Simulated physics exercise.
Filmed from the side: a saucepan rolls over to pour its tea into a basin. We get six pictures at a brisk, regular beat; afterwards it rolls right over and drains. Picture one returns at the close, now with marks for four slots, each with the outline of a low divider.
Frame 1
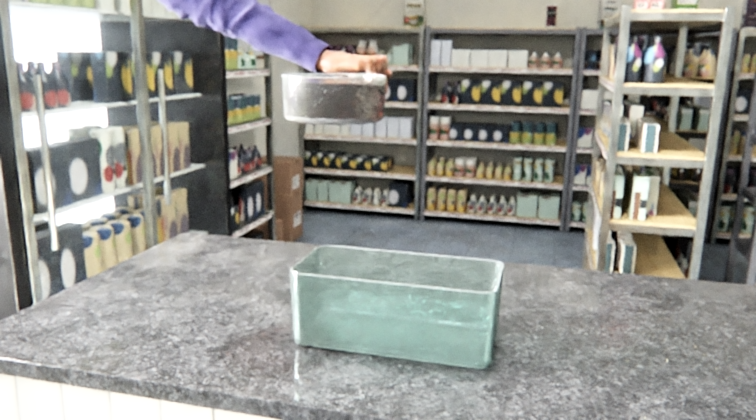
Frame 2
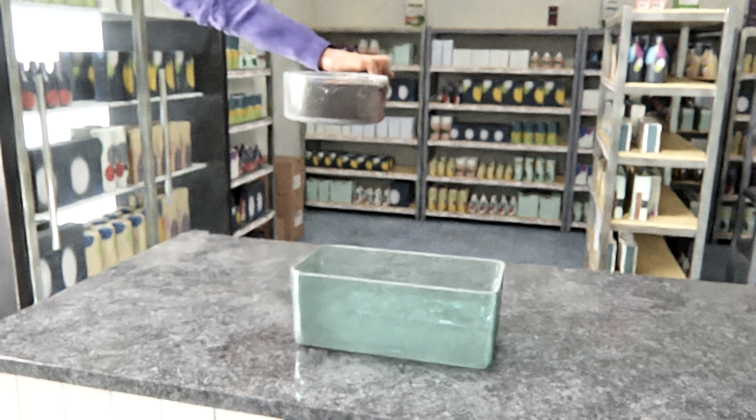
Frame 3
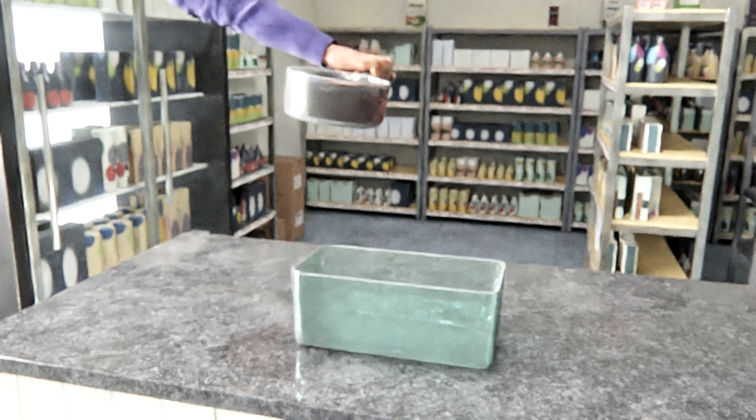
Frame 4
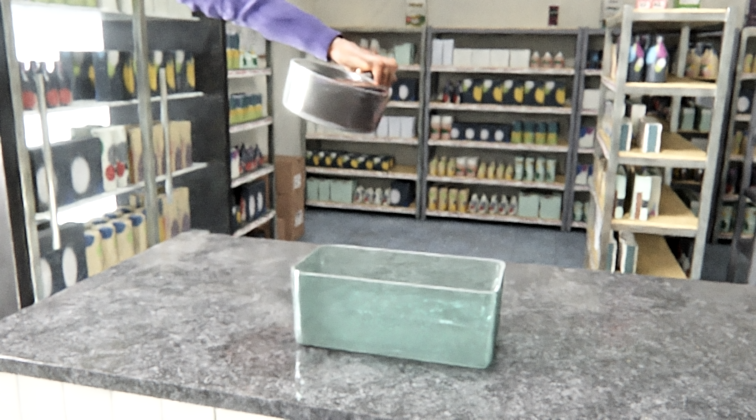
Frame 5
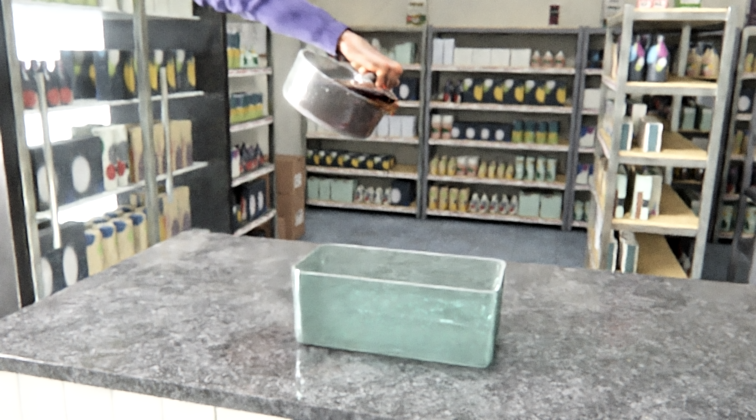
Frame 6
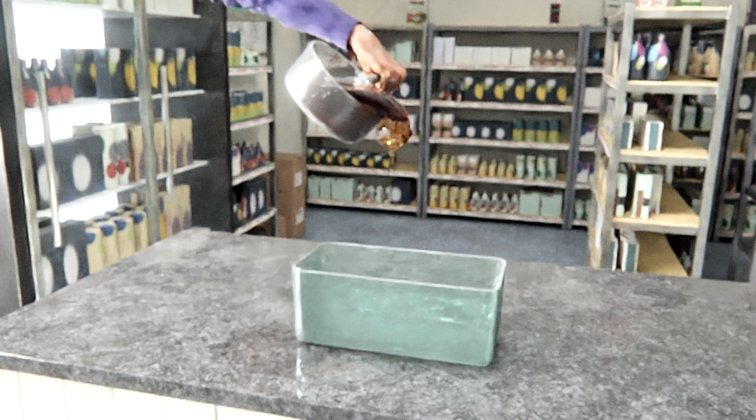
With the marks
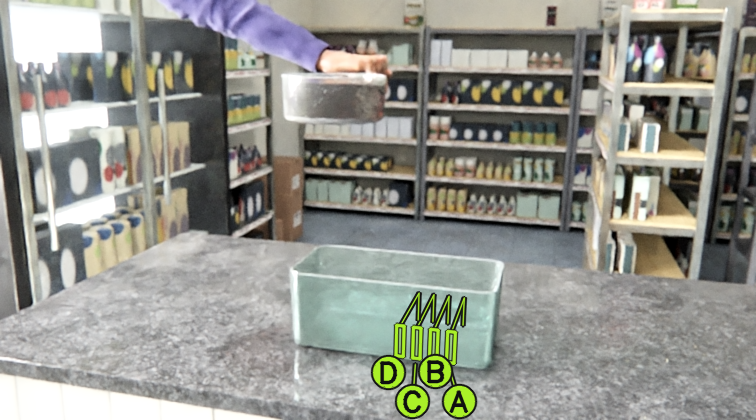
A purple-sleeved arm held a saucepan above a greenish glass basin on a dark stone counter, then gradually tilted it toward the right until brown tea poured over its lip.
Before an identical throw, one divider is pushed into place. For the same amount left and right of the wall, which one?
Take C.
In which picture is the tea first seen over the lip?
Picture 4.
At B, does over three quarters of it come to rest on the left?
No, it does not.
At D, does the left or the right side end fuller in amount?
The right one.
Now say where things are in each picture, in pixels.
Upright, lip at (382, 76); basin from (295, 341) to (491, 367); nothing has left yet, in the first picture.
Tipped about 2°, lip at (384, 78); nothing has left yet, in the second picture.
Tipped about 8°, lip at (387, 84); nothing has left yet, in the third picture.
Tipped about 18°, lip at (388, 93); tea is over the lip, down to (388, 93), in the fourth picture.
Tipped about 30°, lip at (388, 104); tea is over the lip, down to (392, 114), in the fifth picture.
Tipped about 44°, lip at (385, 115); tea is over the lip, down to (393, 154), in the sixth picture.
In lime, A at (449, 368); B at (432, 366); C at (415, 364); D at (398, 361).
If A is chosen, about 87 % ends left of the wall and 9 % right of it; 4 % is lost outside.
If B is chosen, about 67 % ends left of the wall and 27 % right of it; 6 % is lost outside.
If C is chosen, about 49 % ends left of the wall and 47 % right of it; 4 % is lost outside.
If D is chosen, about 32 % ends left of the wall and 64 % right of it; 3 % is lost outside.
